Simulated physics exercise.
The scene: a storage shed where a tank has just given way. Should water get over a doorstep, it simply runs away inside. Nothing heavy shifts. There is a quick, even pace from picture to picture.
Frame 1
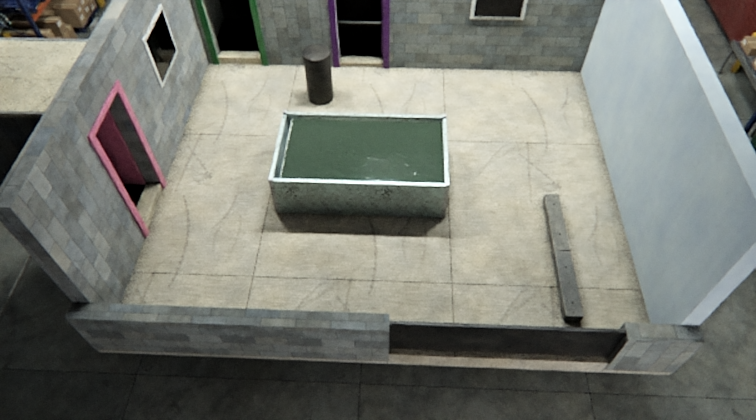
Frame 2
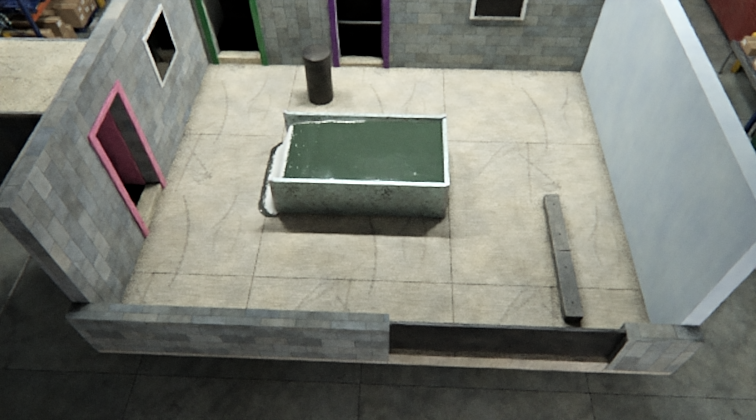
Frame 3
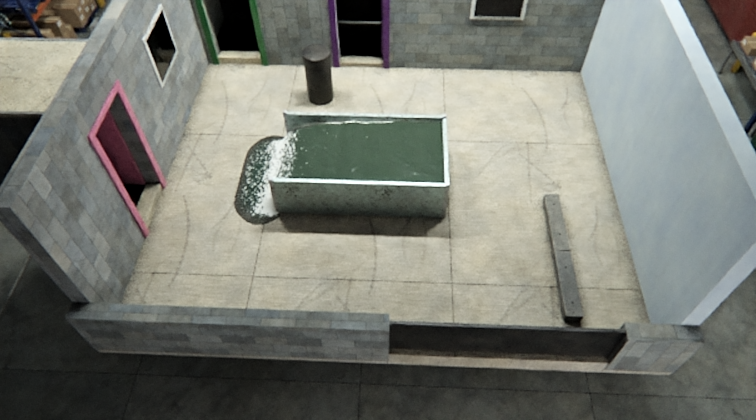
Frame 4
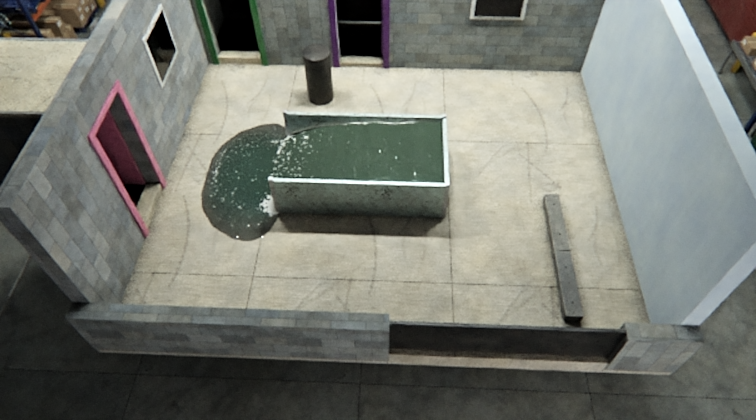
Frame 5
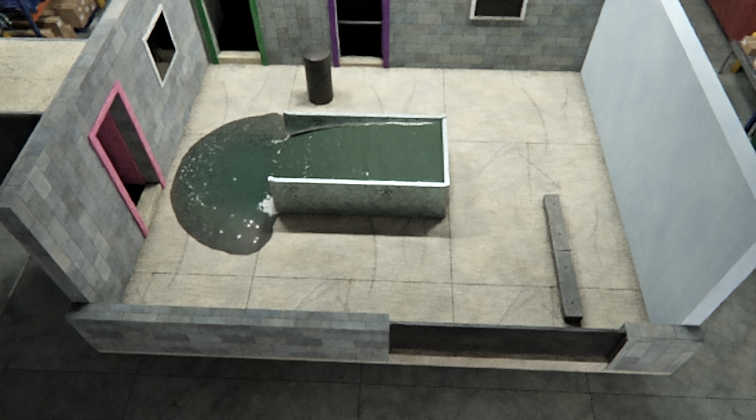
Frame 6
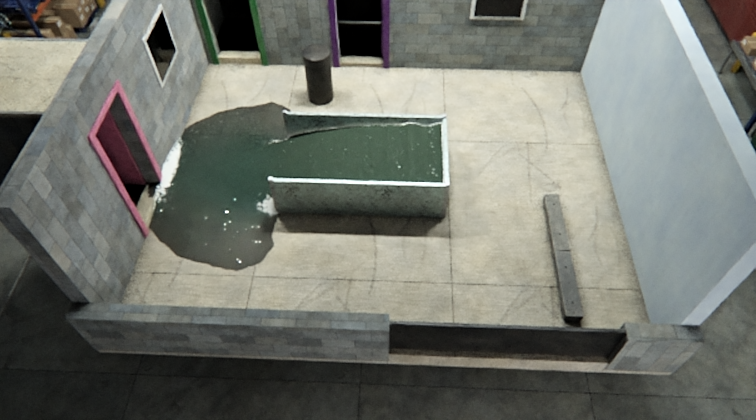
Dark green water pouring from the open left end of a rectangular tank, spreading across a pale floor to the pink-framed doorway.
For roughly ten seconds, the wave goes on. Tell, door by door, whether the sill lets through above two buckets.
The pink door is swamped, the green door is swamped, the purple door is not swamped.
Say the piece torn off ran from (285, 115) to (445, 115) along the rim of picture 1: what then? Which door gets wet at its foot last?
It's the pink door.
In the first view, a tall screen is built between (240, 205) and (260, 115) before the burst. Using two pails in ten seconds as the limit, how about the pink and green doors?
Reading - pink door: Comes in low; green door: Comes in low.
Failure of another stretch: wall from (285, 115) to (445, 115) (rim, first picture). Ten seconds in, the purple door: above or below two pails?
Well, purple overshoots, as far as I can tell.
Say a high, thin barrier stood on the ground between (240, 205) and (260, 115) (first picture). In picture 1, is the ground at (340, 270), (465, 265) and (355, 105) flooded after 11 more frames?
The first spot is untouched, the second untouched, the third swamped.
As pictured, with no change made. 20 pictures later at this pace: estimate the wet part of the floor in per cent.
My guess is around 40 in a hundred.
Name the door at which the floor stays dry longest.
My pick is the one in purple.
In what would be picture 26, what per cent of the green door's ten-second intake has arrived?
Share at that point: Roughly 70 %.
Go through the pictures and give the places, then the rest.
Still water in the water tank at (362, 150), in the first picture.
Water pours out at (285, 168) and has run to (275, 215), in the second picture.
Water pours out at (285, 169) and has run to (255, 220), in the third picture.
The front is at (212, 216), out from the gap at (285, 170), in the fourth picture.
The front is at (176, 195), out from the gap at (285, 170), in the fifth picture.
The front is at (152, 220), out from the gap at (285, 170), in the sixth picture.
A moment on, water covers 20 % of the floor; the pink door over two buckets in, the green door not reached, the purple door not reached.
Next, water covers 25 % of the floor; the pink door far over two buckets in, the green door under two buckets in, the purple door not reached.
Then, water covers 40 % of the floor; the pink door far over two buckets in, the green door far over two buckets in, the purple door wet at the sill, nothing in.
Later, water covers 80 % of the floor; the pink door far over two buckets in, the green door far over two buckets in, the purple door wet at the sill, nothing in.
In the end, water covers 100 % of the floor; the pink door far over two buckets in, the green door far over two buckets in, the purple door wet at the sill, nothing in.
